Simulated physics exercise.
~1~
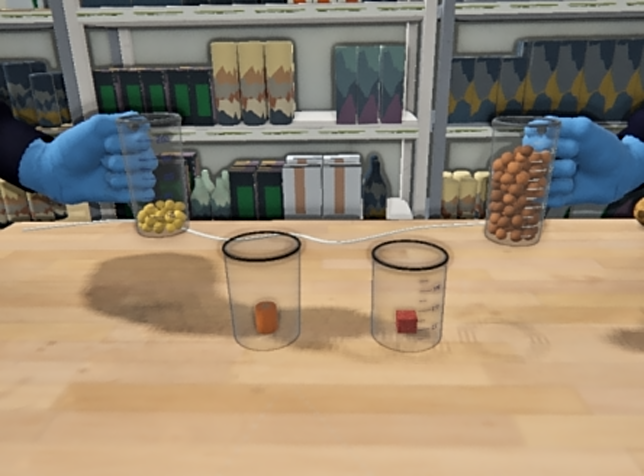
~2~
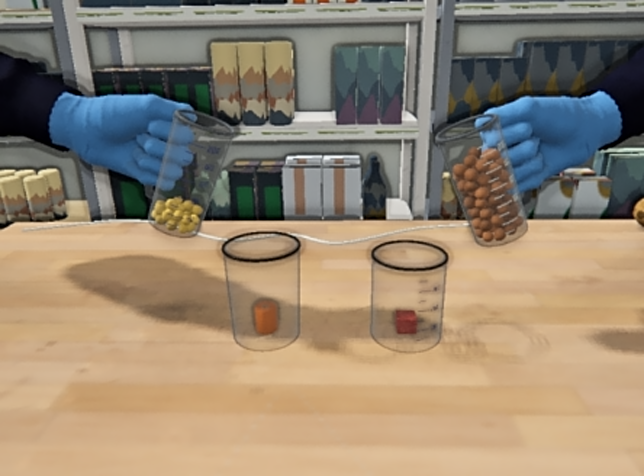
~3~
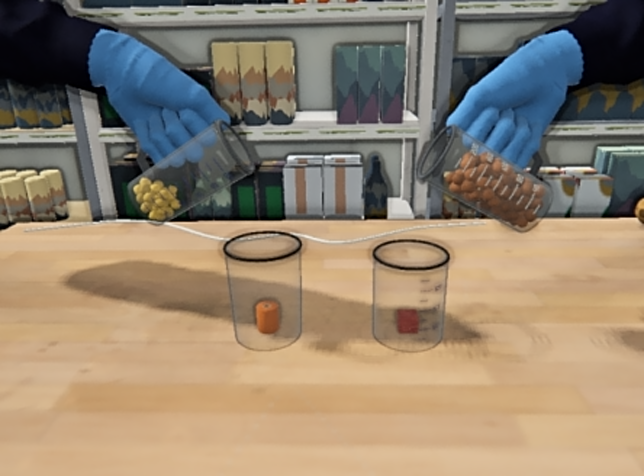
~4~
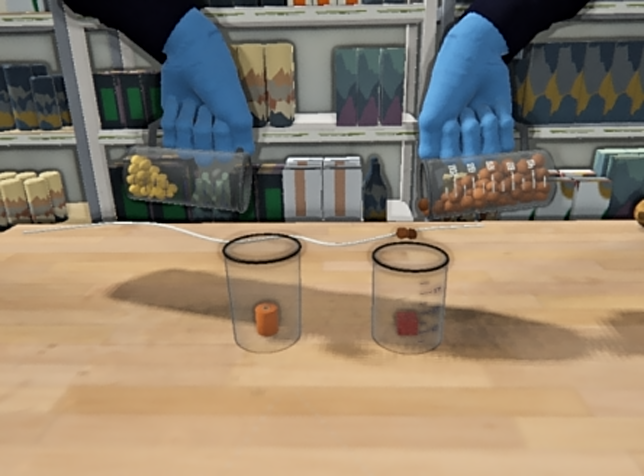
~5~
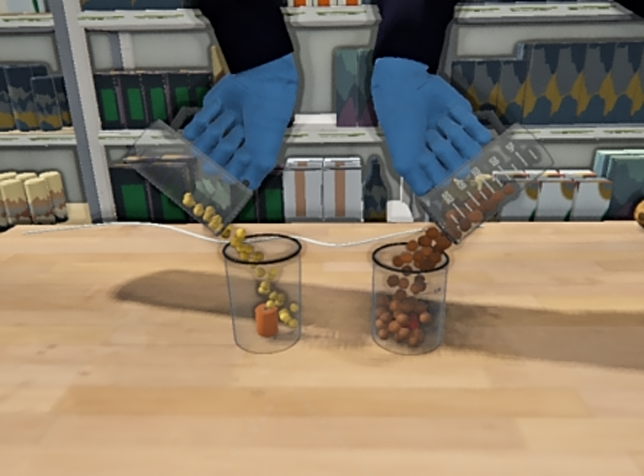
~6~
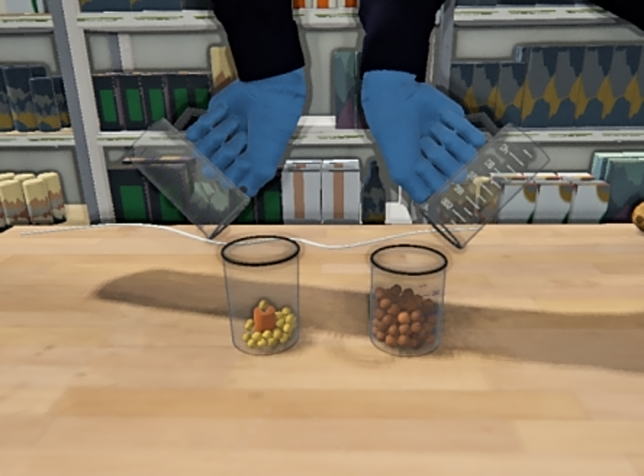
We see two blue-gloved hands tip clear cups of yellow and brown balls into two clear containers, each holding a small object. The yellow balls settle low around the orange object on the left, leaving it showing, while the brown balls bury the red cube on the right.
